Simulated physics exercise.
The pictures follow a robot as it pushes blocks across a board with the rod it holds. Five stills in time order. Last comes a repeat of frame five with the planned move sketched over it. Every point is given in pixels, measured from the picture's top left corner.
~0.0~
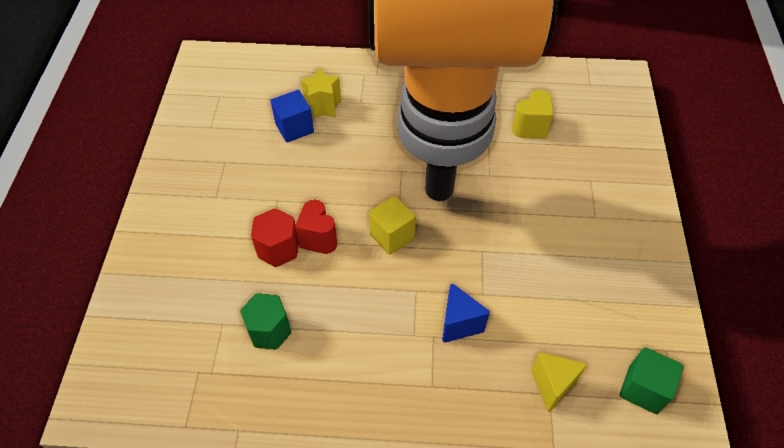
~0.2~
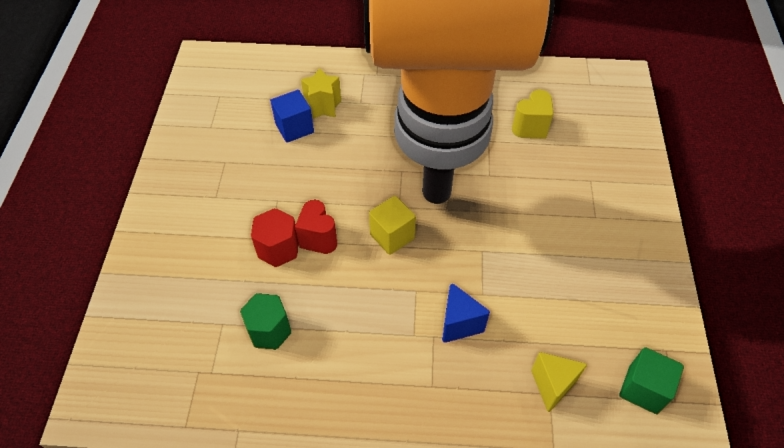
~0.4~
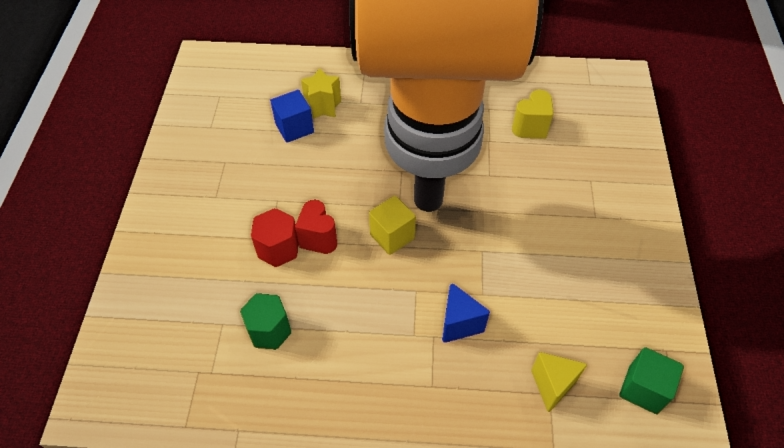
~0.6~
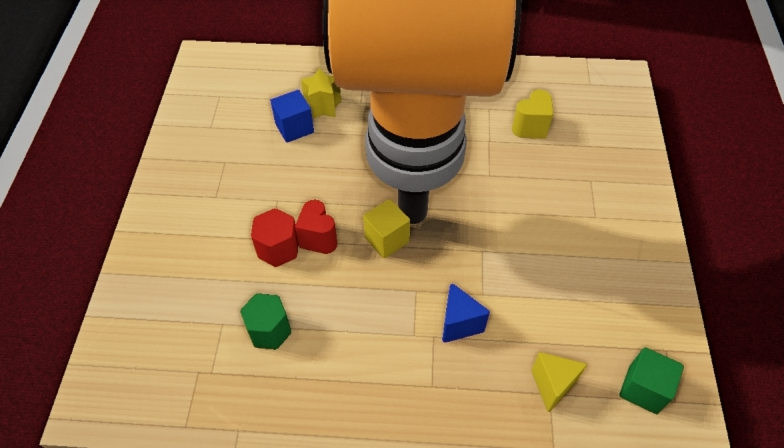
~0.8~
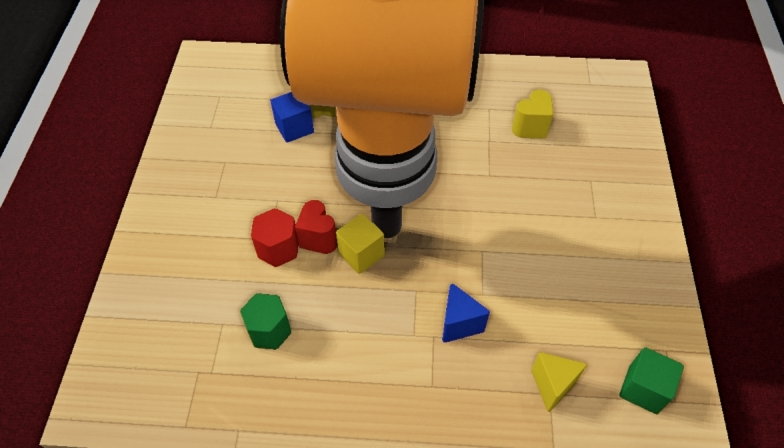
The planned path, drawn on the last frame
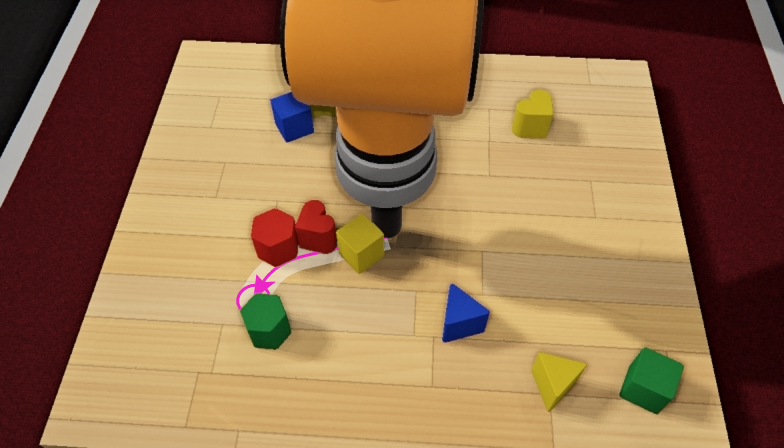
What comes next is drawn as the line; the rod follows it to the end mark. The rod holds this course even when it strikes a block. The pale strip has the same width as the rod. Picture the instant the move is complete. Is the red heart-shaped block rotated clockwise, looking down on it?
Yes, I think so.
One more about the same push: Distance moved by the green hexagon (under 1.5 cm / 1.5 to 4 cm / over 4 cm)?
Within 1.5 cm.
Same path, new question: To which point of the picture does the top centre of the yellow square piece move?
My best guess is (317, 261).
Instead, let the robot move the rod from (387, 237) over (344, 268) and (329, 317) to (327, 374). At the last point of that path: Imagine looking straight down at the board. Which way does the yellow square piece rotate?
Direction: Clockwise.
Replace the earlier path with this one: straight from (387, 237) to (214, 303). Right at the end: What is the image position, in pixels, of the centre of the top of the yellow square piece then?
At roughly (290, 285).
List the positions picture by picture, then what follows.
In the first picture, rod's lower end at (439, 191); green hexagon at (263, 312); red hexagon at (273, 227); red heart-shaped block at (315, 217); yellow square piece at (392, 214).
In the second picture, rod at (437, 194); blocks still.
In the third picture, rod at (428, 202); blocks still.
In the fourth picture, rod at (413, 213); yellow square piece at (387, 218).
In the fifth picture, rod at (387, 227); green hexagon at (263, 312); red hexagon at (273, 227); red heart-shaped block at (315, 217); yellow square piece at (360, 233).
Drawn move, from (387, 237) through (337, 248) and (287, 262) to (254, 299).
The first path, step by step. One third of the way, rod at (336, 239); red hexagon at (260, 225), turned 15° anticlockwise; red heart-shaped block at (302, 216), turned 20° clockwise; yellow square piece at (325, 255), turned 35° anticlockwise.
Two thirds of the way, rod at (283, 253); red hexagon at (241, 220), turned 55° anticlockwise; red heart-shaped block at (283, 214), turned 105° clockwise; yellow square piece at (317, 261), turned 65° anticlockwise.
At the end, rod at (250, 290); green hexagon still; red hexagon at (241, 220), turned 55° anticlockwise; red heart-shaped block at (283, 214), turned 105° clockwise; yellow square piece at (317, 261), turned 65° anticlockwise.
